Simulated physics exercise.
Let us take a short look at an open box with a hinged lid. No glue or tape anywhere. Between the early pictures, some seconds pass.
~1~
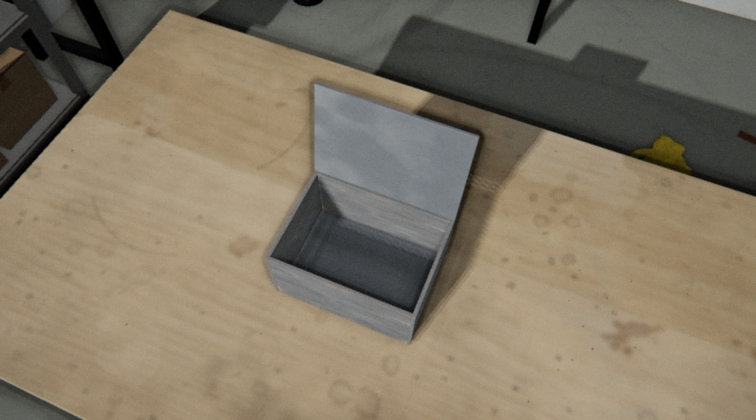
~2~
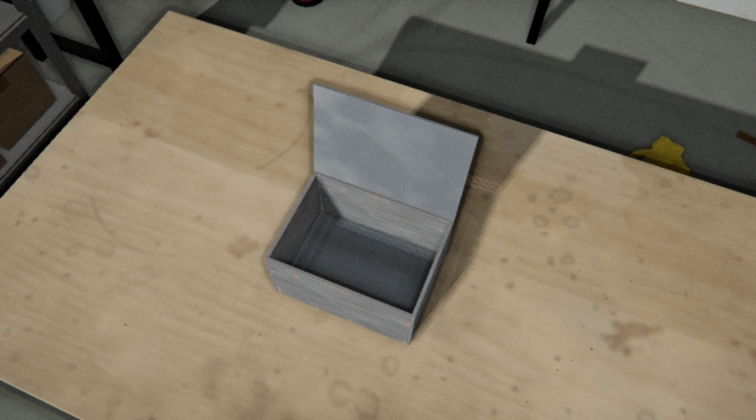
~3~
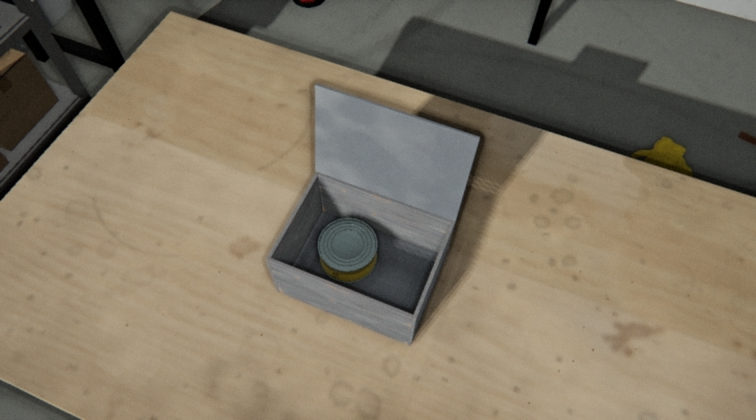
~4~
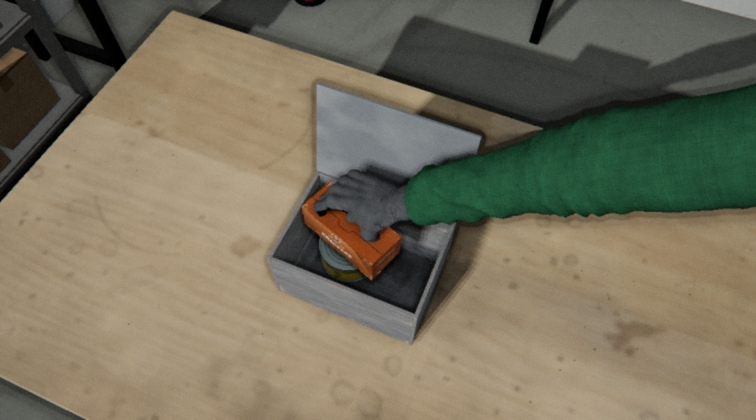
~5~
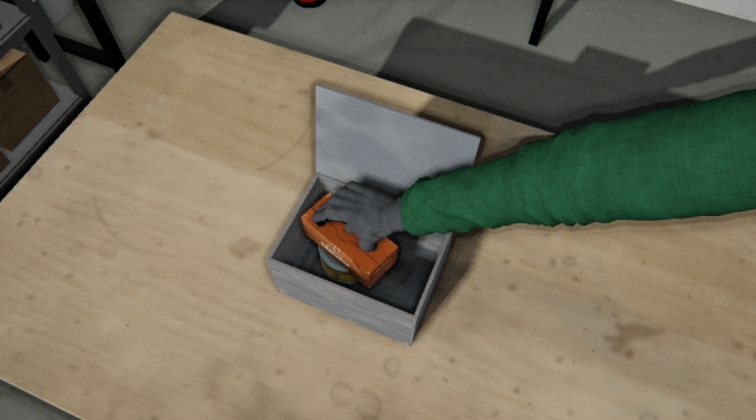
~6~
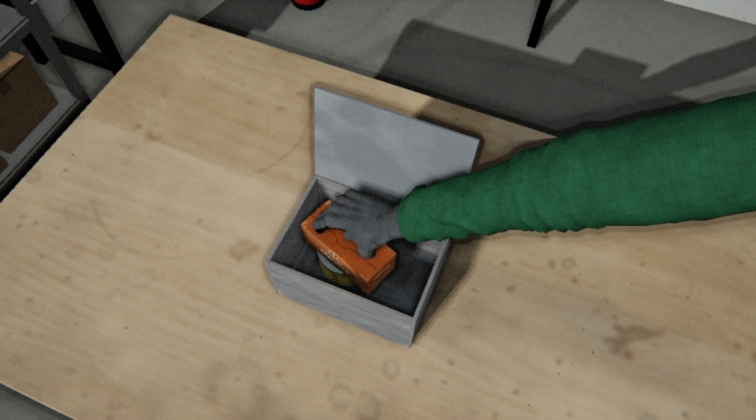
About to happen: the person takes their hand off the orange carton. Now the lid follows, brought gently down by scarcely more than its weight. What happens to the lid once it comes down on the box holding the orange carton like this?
It comes down fully.
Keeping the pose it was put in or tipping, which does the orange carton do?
Looking at the last picture, it is left as set.
Then, 1.20 s later than the last frame, lid starting down.
Then, 1.60 s later than the last frame, lid 56° above the rim.
Then, 1.80 s later than the last frame, lid 34° above the rim.
Then, 2.00 s later than the last frame, lid 8° above the rim.
When it is over, lid shut; both as before. End places, in pixels of the last picture, orange carton near (348, 247).
